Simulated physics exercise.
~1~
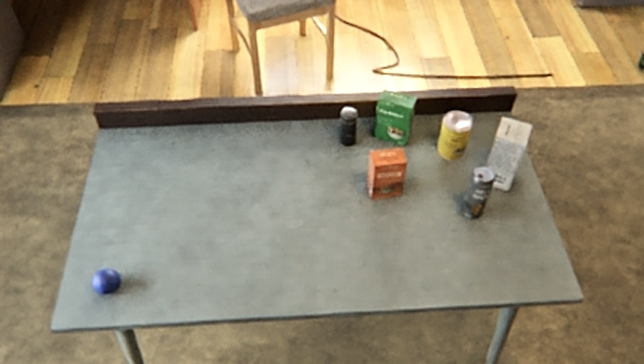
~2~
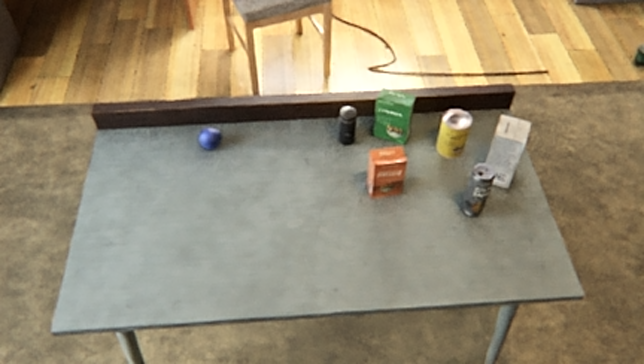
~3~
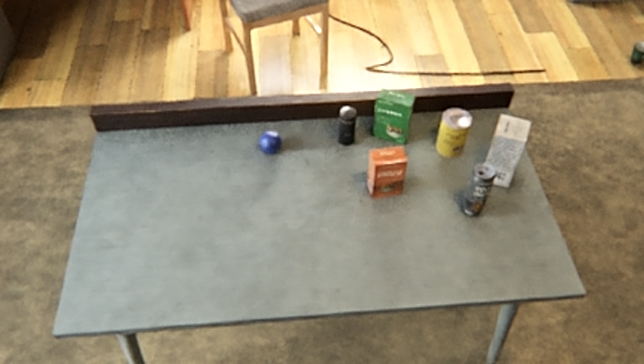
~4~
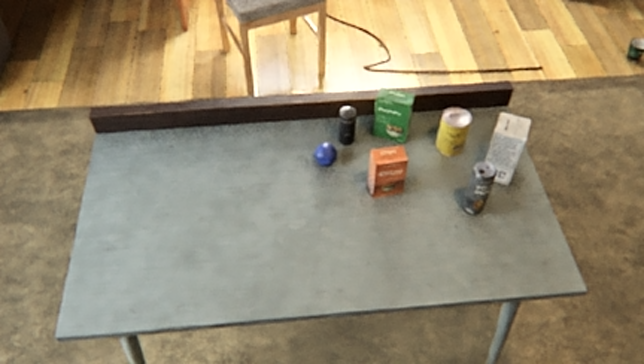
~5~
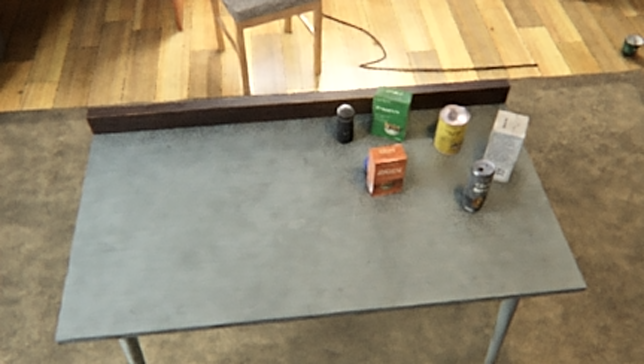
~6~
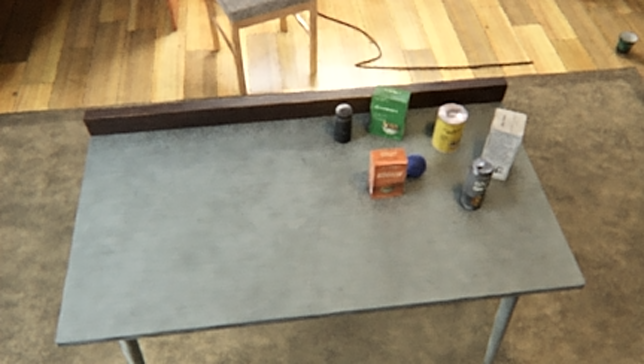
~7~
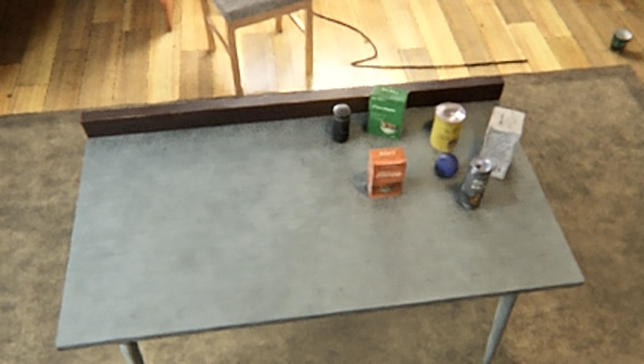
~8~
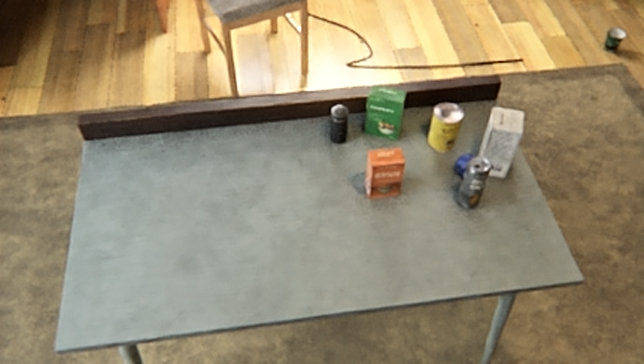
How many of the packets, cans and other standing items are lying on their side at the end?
None of them are lying on their side; the black shaker, grey can, white carton, orange packet, yellow tin and green packet all remain upright.
